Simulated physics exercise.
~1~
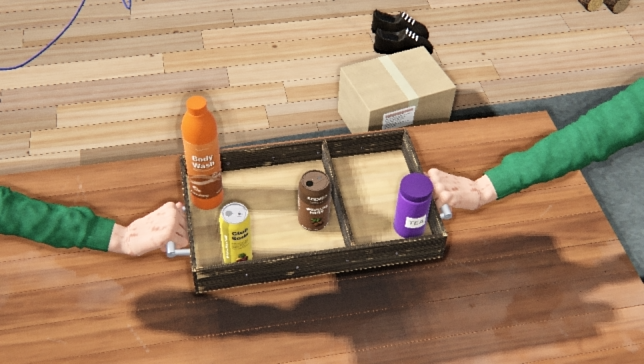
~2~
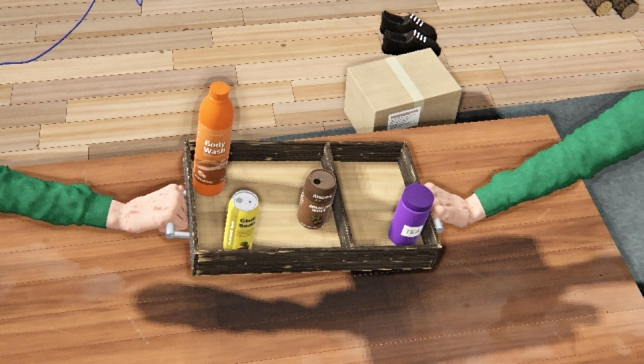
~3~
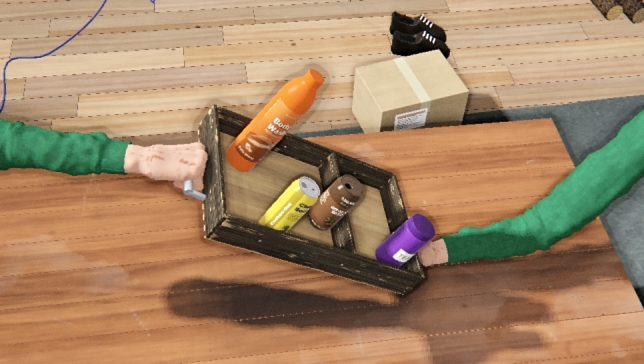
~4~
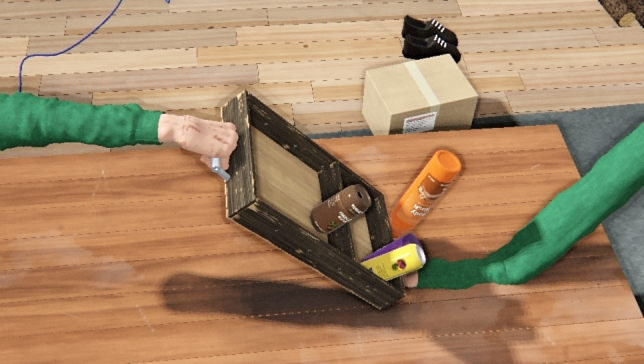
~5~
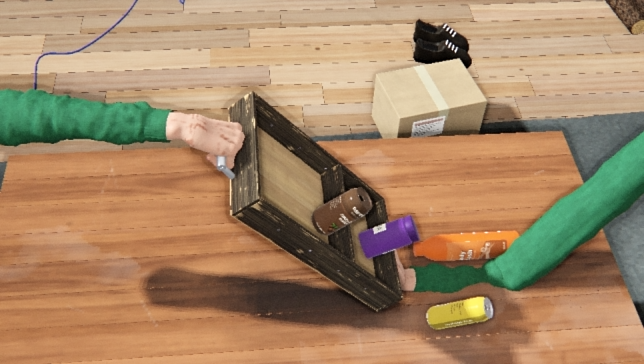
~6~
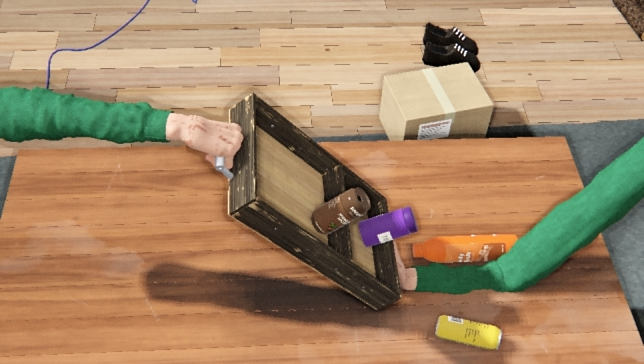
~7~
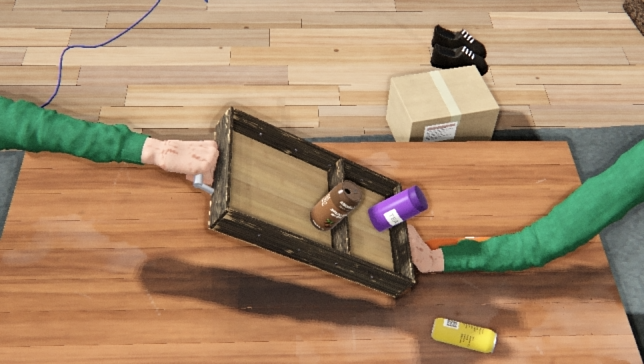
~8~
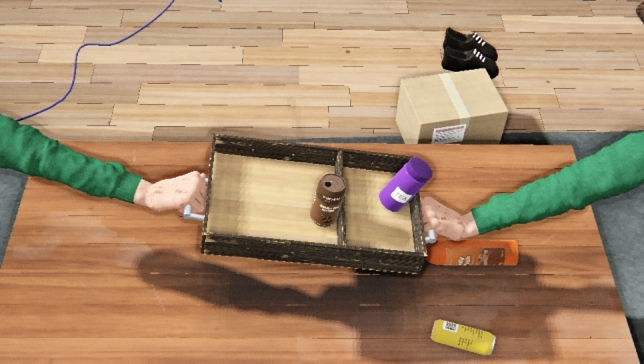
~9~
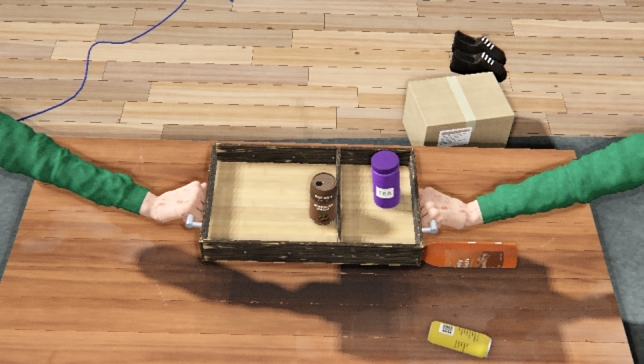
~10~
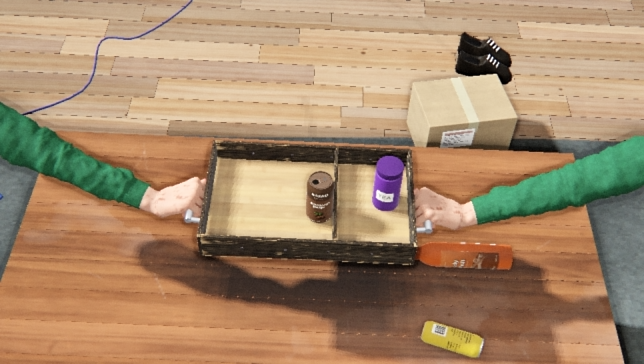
A hand-held crate tips right, spilling an orange bottle and yellow can, then levels.
